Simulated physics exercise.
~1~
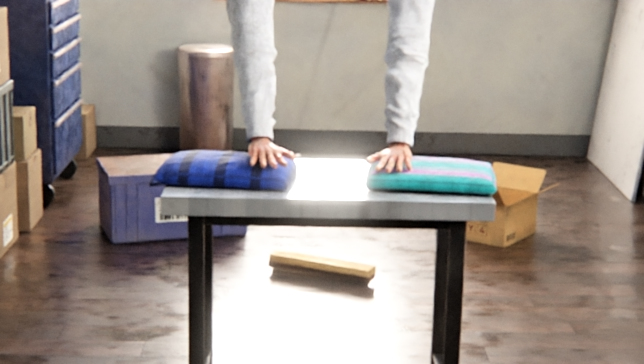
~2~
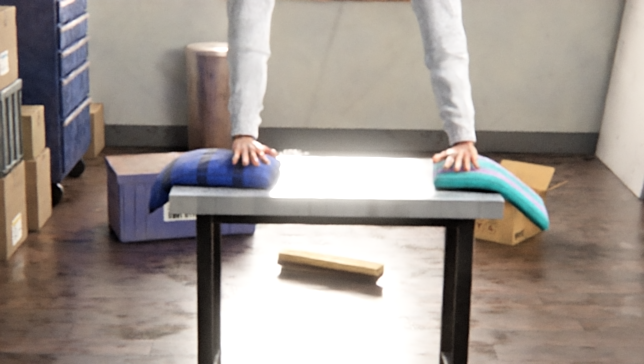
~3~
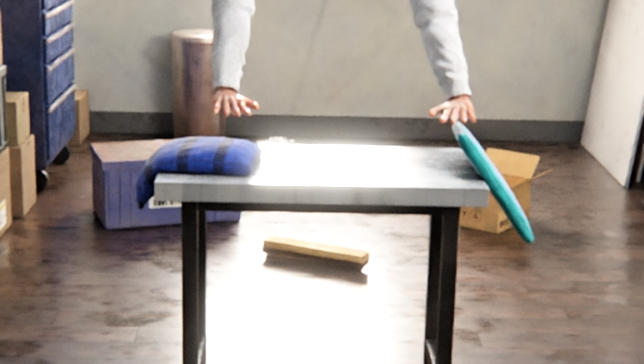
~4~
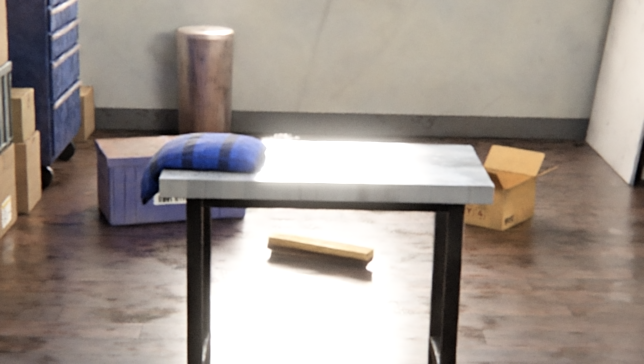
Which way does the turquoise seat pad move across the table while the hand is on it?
The turquoise seat pad moves to the right, toward the right-hand end of the table.
